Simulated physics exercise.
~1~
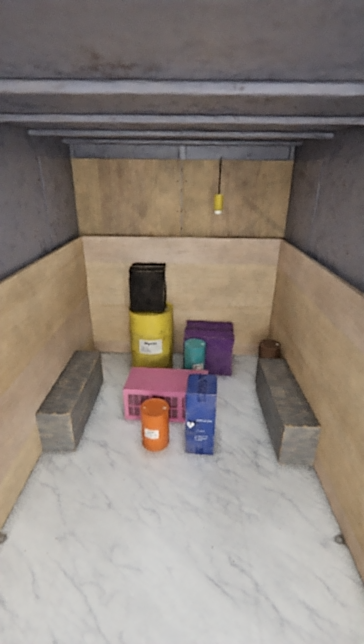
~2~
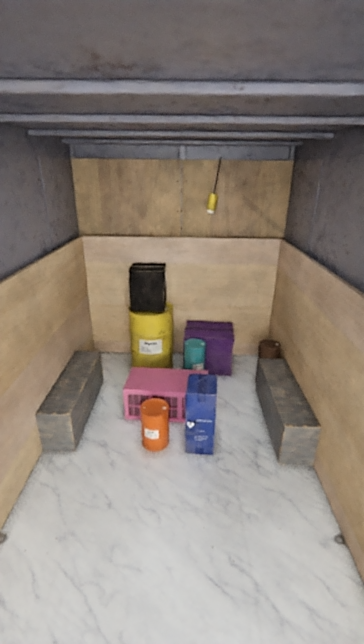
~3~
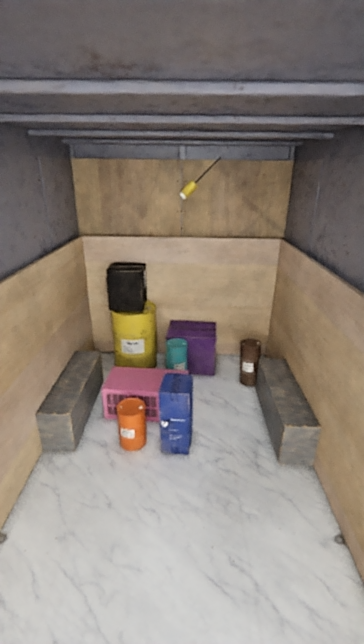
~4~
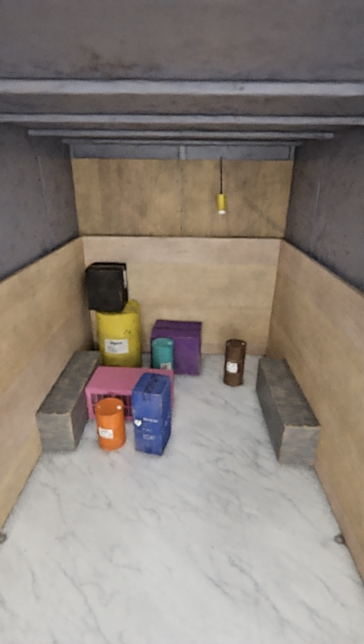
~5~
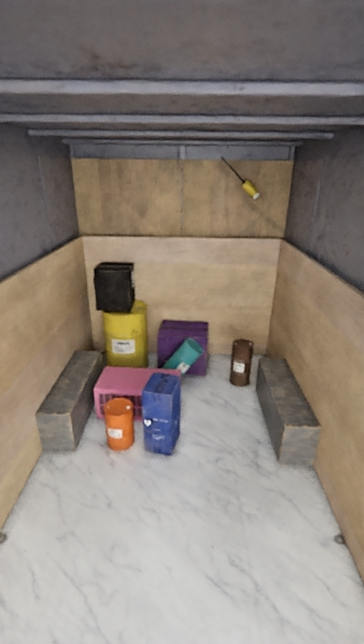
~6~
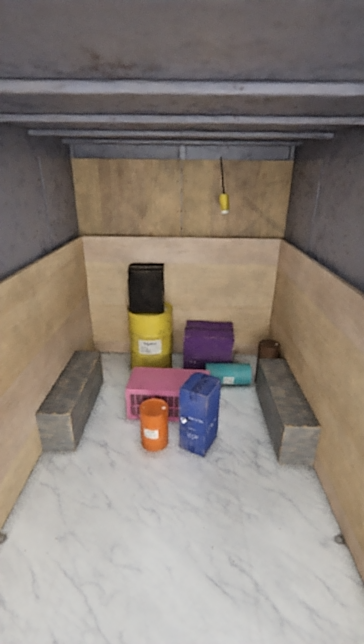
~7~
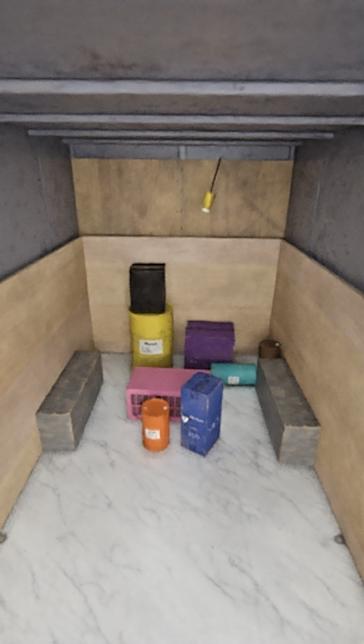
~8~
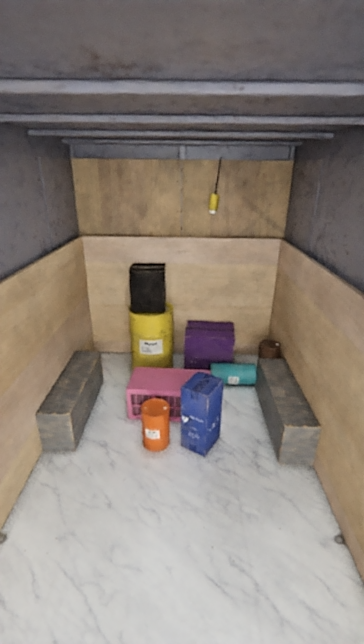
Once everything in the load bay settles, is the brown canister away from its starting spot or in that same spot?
It is in its starting spot, behind the right wheel box. It slid out to the left along with the rest of the load, but came back.
Drums, canisters, boxes and a pink chest slid left across the load bay as the hanging lamp swung, then slid back right, and the turquoise canister tipped over, ending on its side near the right wheel box while the others stayed upright.
